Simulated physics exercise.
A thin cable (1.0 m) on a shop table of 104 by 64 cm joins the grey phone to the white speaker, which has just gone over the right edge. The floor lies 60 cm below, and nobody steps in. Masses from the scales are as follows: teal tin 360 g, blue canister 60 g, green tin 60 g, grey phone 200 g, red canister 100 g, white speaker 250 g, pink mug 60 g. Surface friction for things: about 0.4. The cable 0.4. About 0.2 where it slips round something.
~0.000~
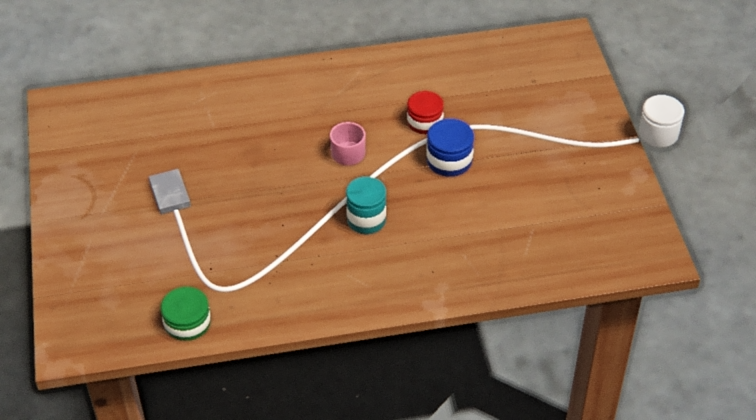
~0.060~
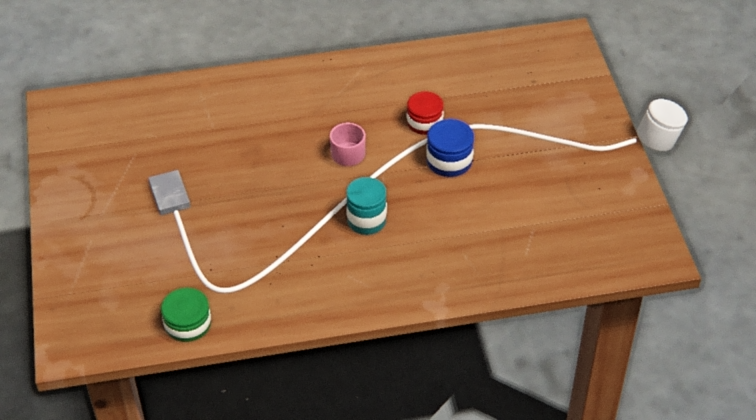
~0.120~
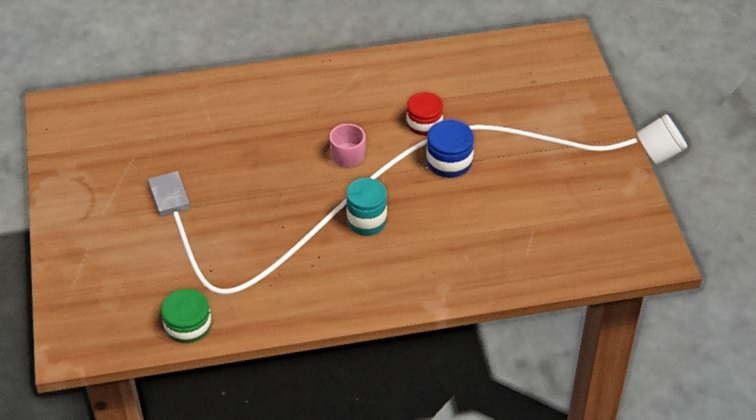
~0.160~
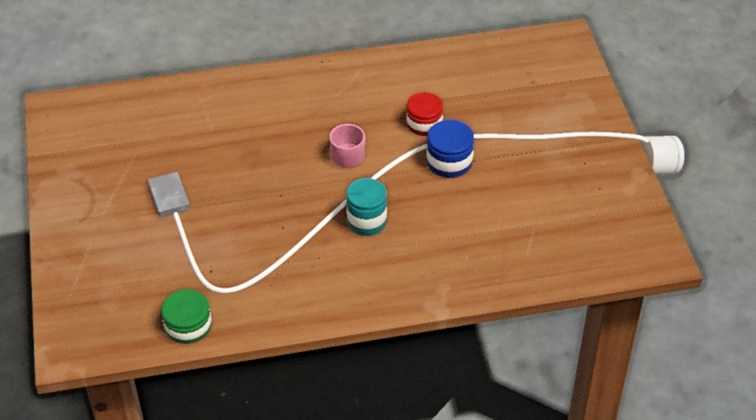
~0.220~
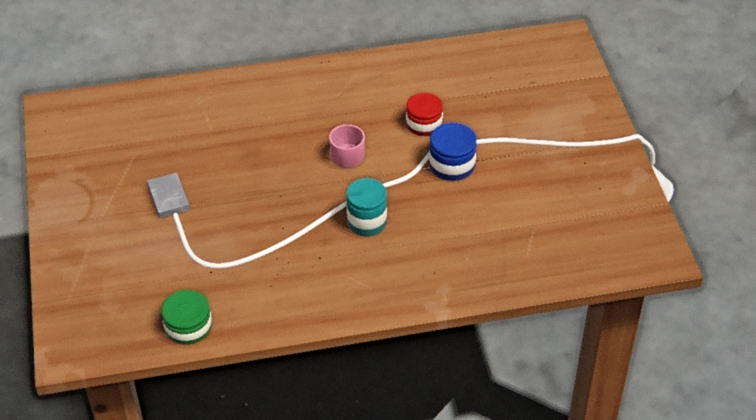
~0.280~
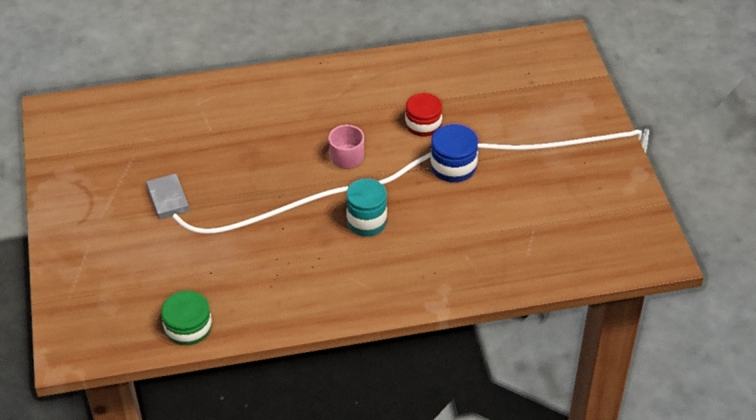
White speaker tipping over the right edge of a wooden table and dropping from view, its cable straightening and nudging a blue canister.
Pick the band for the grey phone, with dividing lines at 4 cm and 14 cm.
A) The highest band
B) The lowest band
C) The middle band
Answer: A.
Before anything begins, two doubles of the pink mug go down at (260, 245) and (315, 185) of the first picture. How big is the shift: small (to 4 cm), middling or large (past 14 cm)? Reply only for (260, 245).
There it moves a long way.
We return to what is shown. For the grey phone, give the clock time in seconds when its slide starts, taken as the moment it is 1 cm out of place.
Answer: Grey phone, 0.34 s.
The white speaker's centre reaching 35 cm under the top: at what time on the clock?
The clock reads 0.42 s at that moment.
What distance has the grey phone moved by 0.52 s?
Approx. shift - grey phone 15 cm.
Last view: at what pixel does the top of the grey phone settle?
(338, 169).
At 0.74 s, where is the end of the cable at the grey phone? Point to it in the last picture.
It's at around pixel (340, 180).
At 0.5 s, the cable's tail end at (249, 161); grey phone 14 cm off its start, white speaker over the edge, blue canister 4 cm off its start.
At 0.7 s, the cable's tail end at (340, 180); grey phone 25 cm off its start, white speaker over the edge, blue canister 4 cm off its start.
At 1.0 s, the cable's tail end at (360, 183); grey phone 29 cm off its start at (338, 169), white speaker over the edge, blue canister 4 cm off its start at (460, 151).
At 1.2 s, the cable's tail end at (360, 183); grey phone 29 cm off its start, white speaker over the edge, blue canister 4 cm off its start.
At 2.4 s, the cable's tail end at (360, 183); grey phone 29 cm off its start at (338, 169), white speaker over the edge, blue canister 4 cm off its start at (461, 151), pink mug 2 cm off its start at (347, 131).
